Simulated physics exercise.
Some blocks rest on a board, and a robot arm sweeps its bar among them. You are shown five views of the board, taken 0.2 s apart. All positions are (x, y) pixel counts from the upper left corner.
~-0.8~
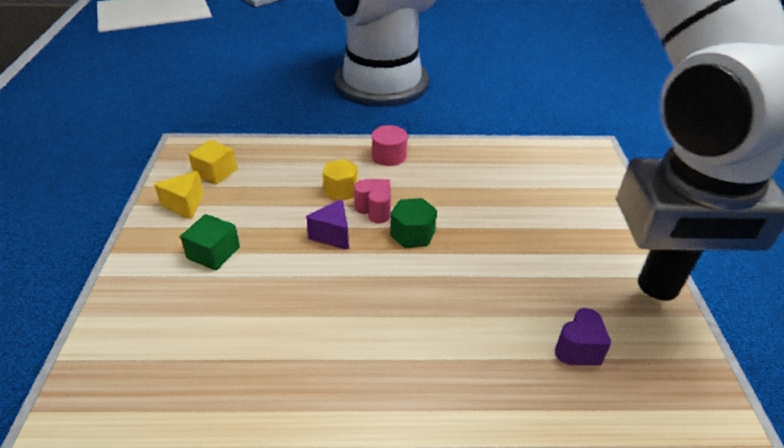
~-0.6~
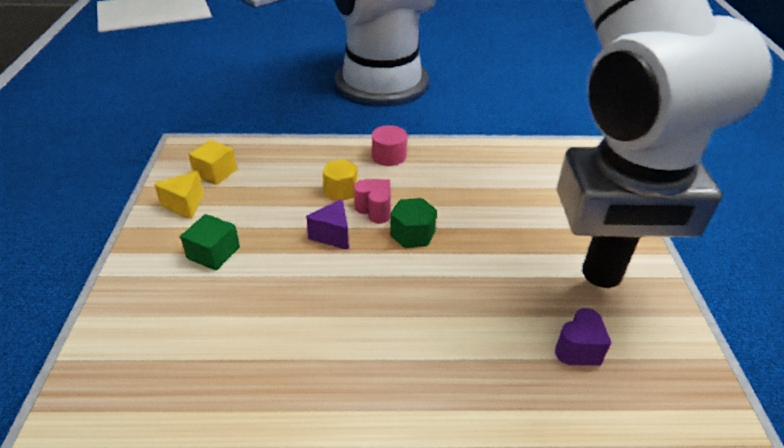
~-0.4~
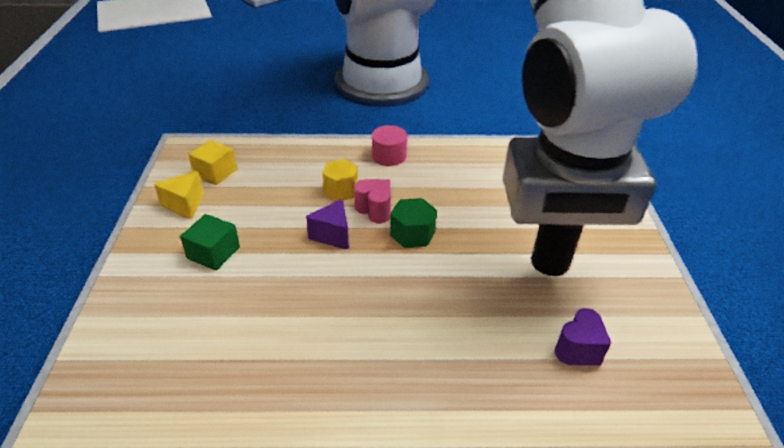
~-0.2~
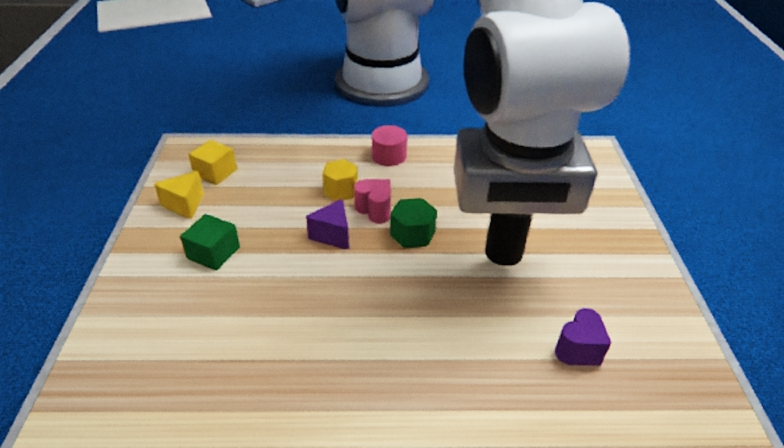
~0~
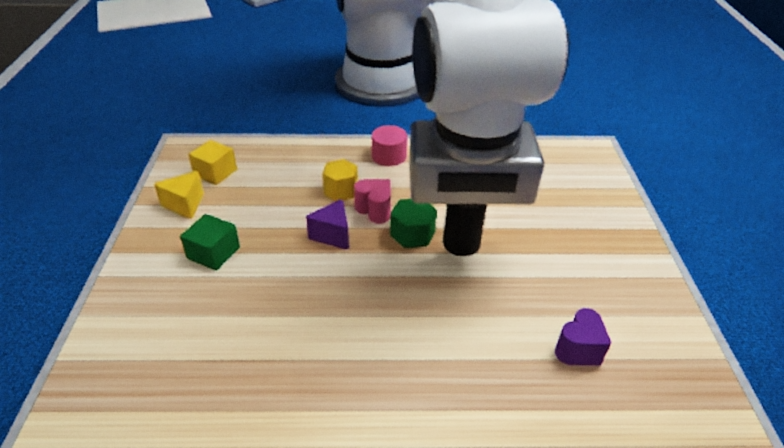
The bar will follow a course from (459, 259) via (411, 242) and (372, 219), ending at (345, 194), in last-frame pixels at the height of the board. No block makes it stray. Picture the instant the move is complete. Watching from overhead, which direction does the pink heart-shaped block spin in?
Prediction: Counterclockwise.
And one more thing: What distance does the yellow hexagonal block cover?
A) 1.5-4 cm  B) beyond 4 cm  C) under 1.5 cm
B - beyond 4 cm.
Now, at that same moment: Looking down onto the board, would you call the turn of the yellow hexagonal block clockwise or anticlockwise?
It goes anticlockwise.
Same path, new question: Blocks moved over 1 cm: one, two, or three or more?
I think three or more will be displaced.
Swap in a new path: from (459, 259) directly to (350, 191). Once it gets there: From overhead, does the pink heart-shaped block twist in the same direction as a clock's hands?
Yes, that is what happens.
The first path, step by step. One third of the way, bar (412, 226); yellow hexagonal block (332, 164); pink heart-shaped block (364, 178); green hexagonal block (391, 197), turned 25° clockwise.
Two thirds of the way, bar (371, 203); yellow hexagonal block (315, 152), turned 65° anticlockwise; pink heart-shaped block (351, 151), turned 15° anticlockwise; green hexagonal block (369, 173), turned 70° clockwise.
At the end, bar (344, 178); purple three-sided block unmoved; yellow hexagonal block (314, 151), turned 70° anticlockwise; pink heart-shaped block (351, 137), turned 80° anticlockwise; green hexagonal block (365, 153), turned 135° clockwise.
